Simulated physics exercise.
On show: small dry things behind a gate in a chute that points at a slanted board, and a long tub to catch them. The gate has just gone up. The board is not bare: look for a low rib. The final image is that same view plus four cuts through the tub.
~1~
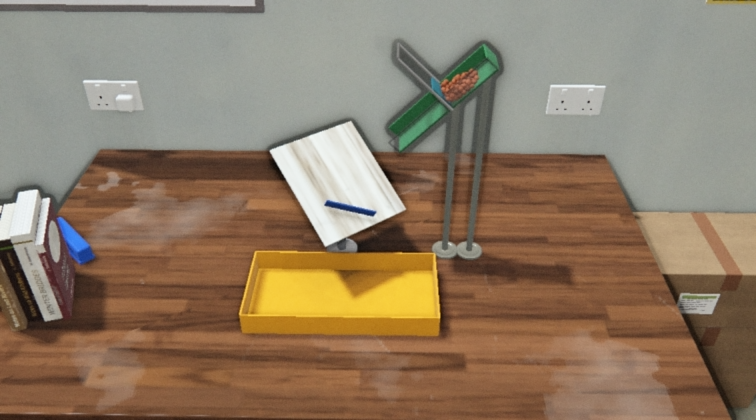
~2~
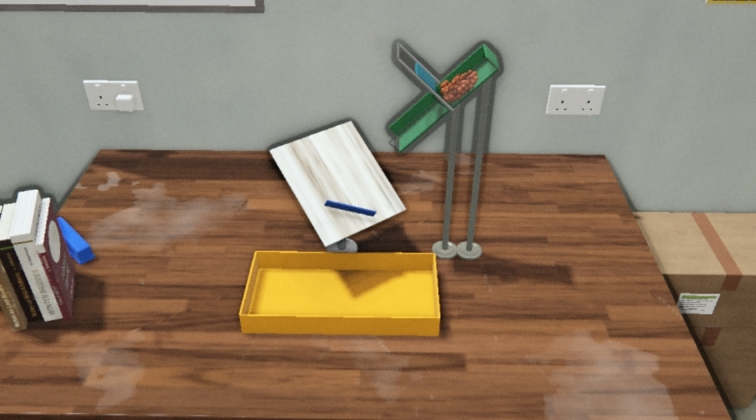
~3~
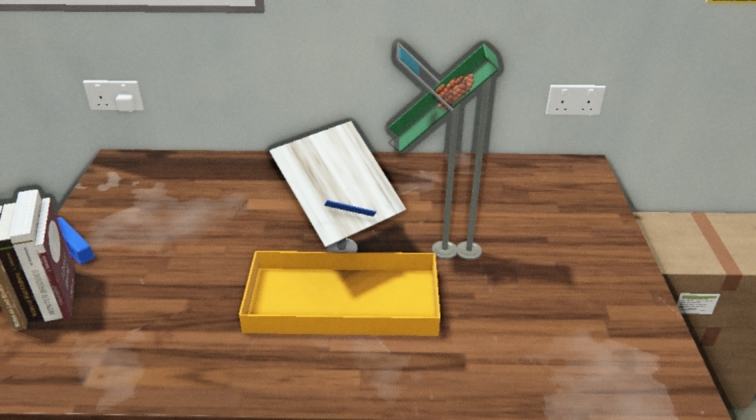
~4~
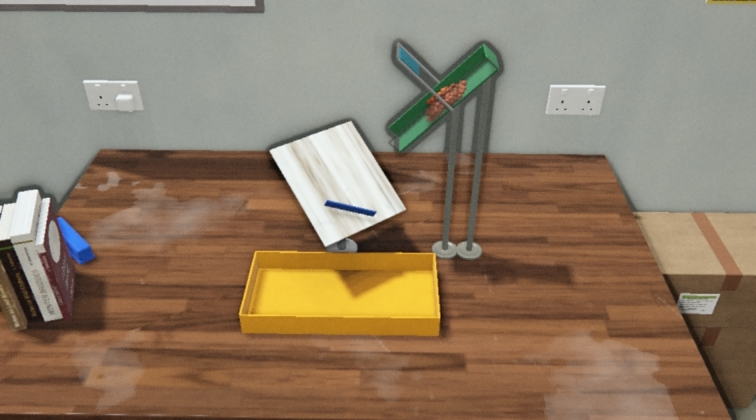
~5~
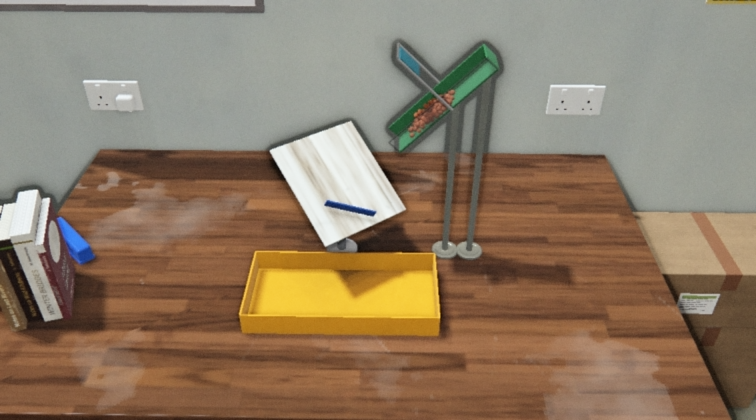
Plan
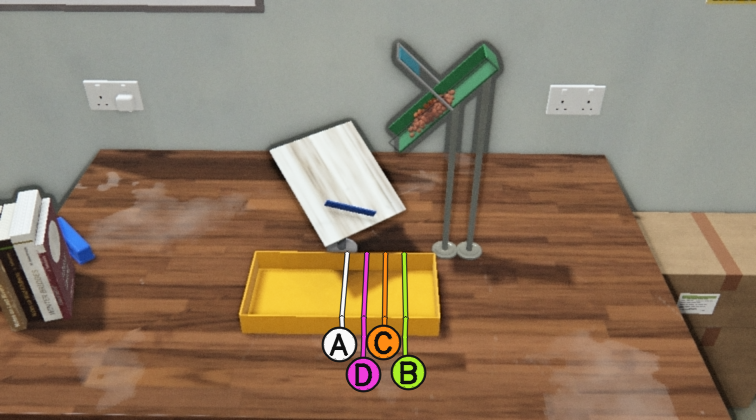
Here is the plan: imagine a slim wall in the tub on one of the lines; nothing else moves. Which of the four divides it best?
I would pick line B.
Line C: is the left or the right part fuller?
Right.
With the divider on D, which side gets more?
The right side.
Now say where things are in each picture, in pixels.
The first frame shows load behind the gate at (458, 86), clay pellets; lip of the chute at (400, 145), sloping fairly steeply.
The second frame shows middle of the board at (339, 180), tilted fairly steeply; middle of its low edge at (368, 227); of its high edge at (312, 135).
The third frame shows front corners of the tub at (240, 315) and (439, 318), empty; front of the load at (440, 106).
The fourth frame shows middle of the load at (444, 99); its front at (429, 119), about a third of the way to the lip; rib from (327, 201) to (377, 212).
The fifth frame shows middle of the load at (431, 110); its front at (412, 135), about two thirds of the way to the lip.
On the marked copy, line A crosses the front rim at (341, 316); line B crosses the front rim at (405, 317); line C crosses the front rim at (384, 317); line D crosses the front rim at (363, 317).
If A is chosen, of what is caught, a small part on the left of the divider, most on the right.
If B is chosen, of what is caught, about two thirds on the left of the divider, about a third on the right.
If C is chosen, of what is caught, about a quarter on the left of the divider, most on the right.
If D is chosen, of what is caught, about a quarter on the left of the divider, most on the right.
